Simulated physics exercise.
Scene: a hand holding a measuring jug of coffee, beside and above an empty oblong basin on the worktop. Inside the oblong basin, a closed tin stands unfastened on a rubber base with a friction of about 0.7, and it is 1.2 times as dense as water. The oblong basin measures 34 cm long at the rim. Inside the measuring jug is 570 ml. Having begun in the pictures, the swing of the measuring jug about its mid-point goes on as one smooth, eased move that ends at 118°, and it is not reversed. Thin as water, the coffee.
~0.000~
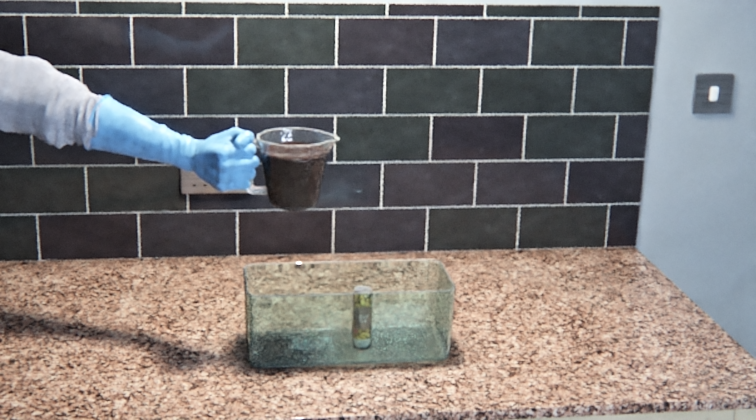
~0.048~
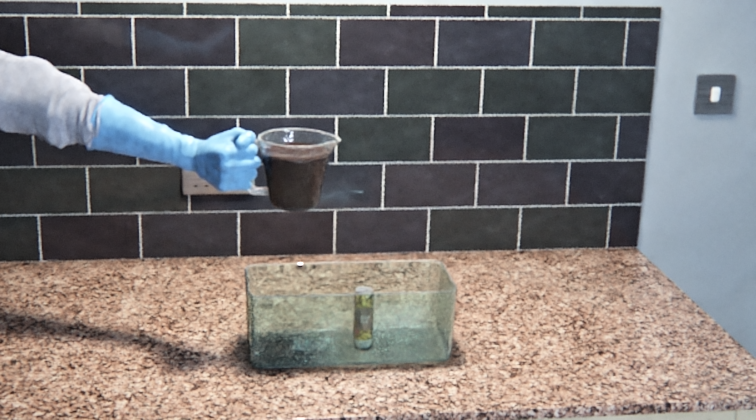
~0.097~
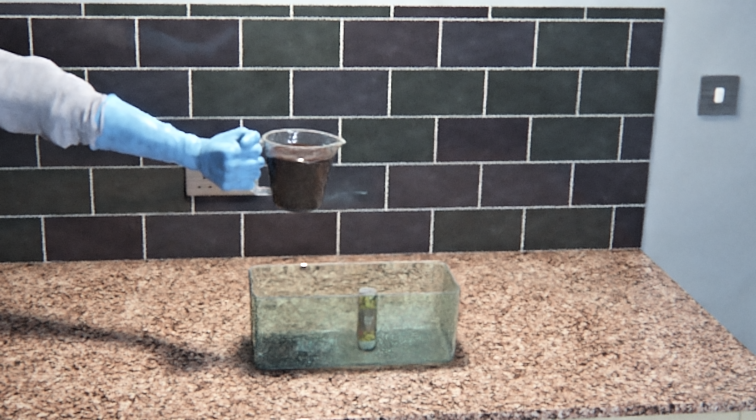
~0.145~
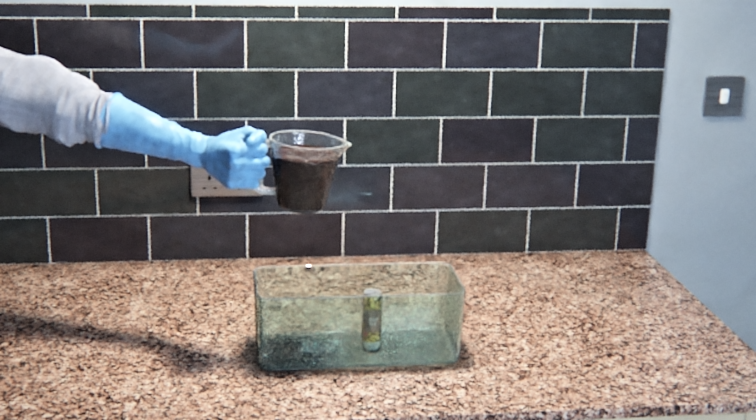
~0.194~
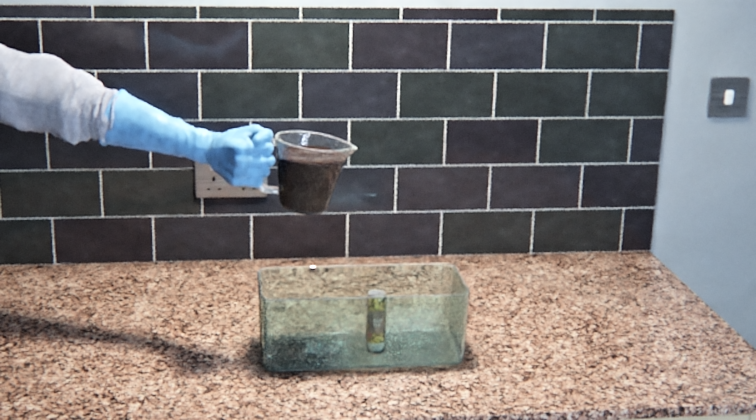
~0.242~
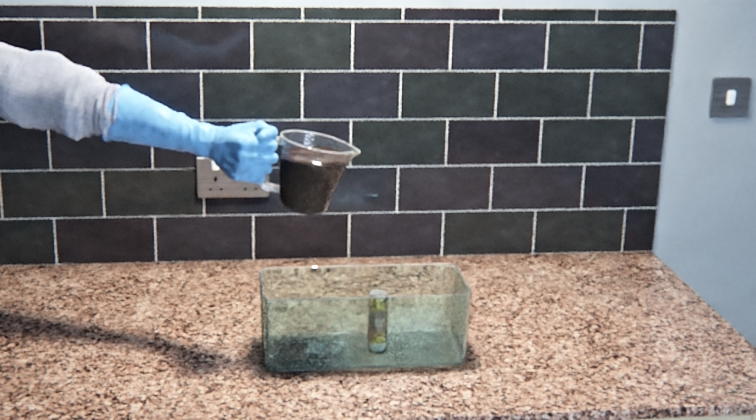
The video shows a blue-gloved hand holding a measuring jug of dark coffee above a clear oblong basin with a small tin inside on a speckled worktop; the jug stays nearly still, then the hand tilts it slightly to the right.
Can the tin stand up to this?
You'll see it resist.
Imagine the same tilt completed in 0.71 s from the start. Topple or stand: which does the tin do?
In that case the tin overturns.
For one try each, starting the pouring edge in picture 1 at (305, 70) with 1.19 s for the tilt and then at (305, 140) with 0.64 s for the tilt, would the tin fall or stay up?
In the first try it comes down; in the second it comes down.
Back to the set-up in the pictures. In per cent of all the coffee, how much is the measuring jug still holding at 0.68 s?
68 %.
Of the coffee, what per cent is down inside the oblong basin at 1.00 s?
Some 76 per cent.
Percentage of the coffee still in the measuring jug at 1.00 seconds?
6 per cent or thereabouts.
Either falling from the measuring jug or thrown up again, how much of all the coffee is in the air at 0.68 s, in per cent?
Share: Roughly 26 per cent.
By 0.68 s the tilt is 72° and 68 per cent is still to pour; the tin stands where it began.
By 1.00 s the tilt is 110° and 6 per cent is still to pour; the tin stands where it began.
By 1.33 s the tilt is 118° and 0 per cent is still to pour; the tin stands where it began.
By 1.69 s the tilt is 118° and 0 per cent is still to pour; the tin stands where it began.
At rest the tin stands where it began.
